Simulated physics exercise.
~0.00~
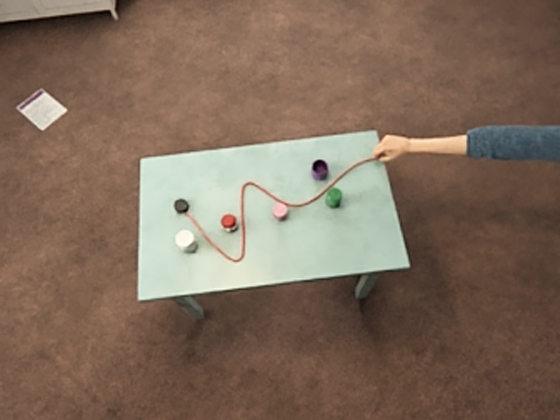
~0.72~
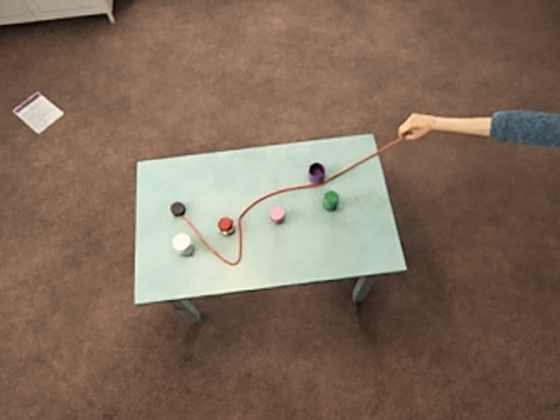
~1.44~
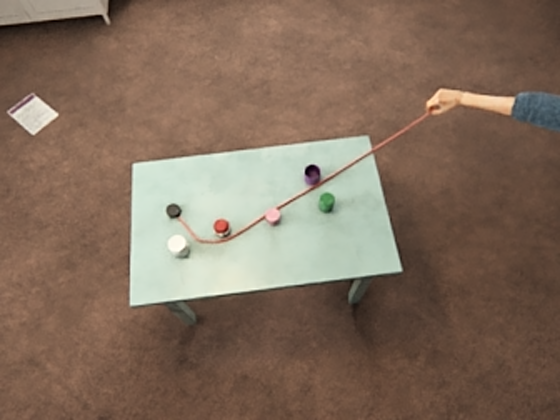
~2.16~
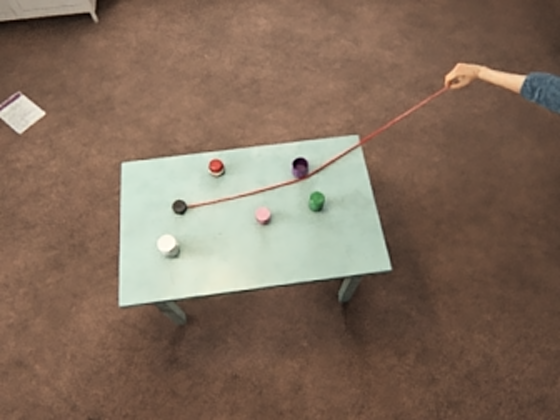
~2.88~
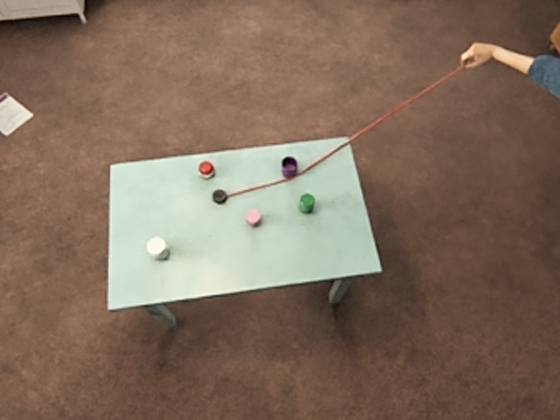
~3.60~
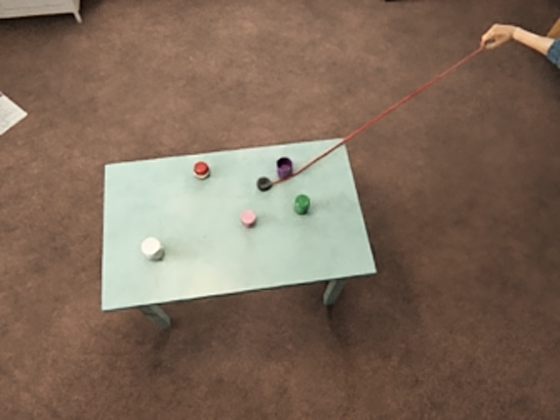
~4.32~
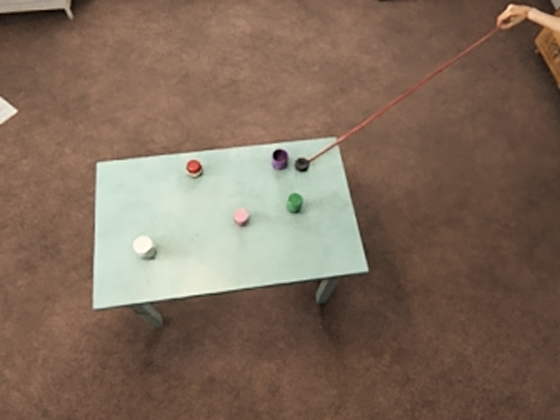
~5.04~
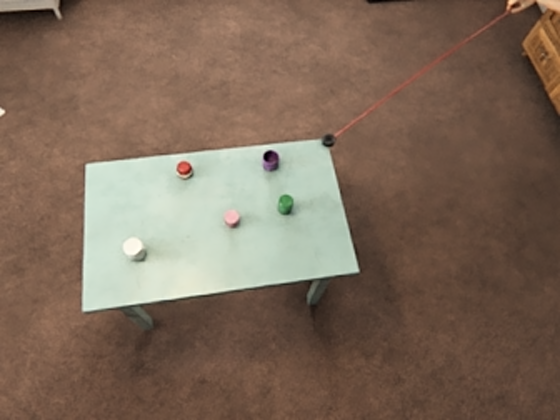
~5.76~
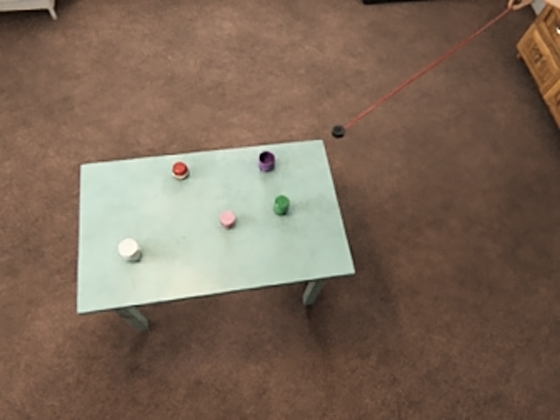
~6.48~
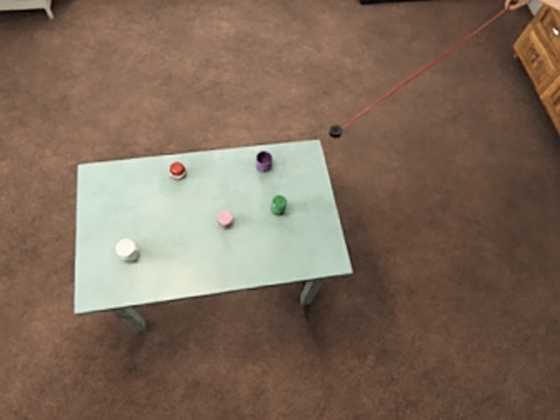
A red cord pulled rightwards by a hand straightened across a pale green table, sweeping a red jar towards the back edge, then dragged a black puck past a purple cup and off the far right corner, leaving it hanging beyond the tabletop.
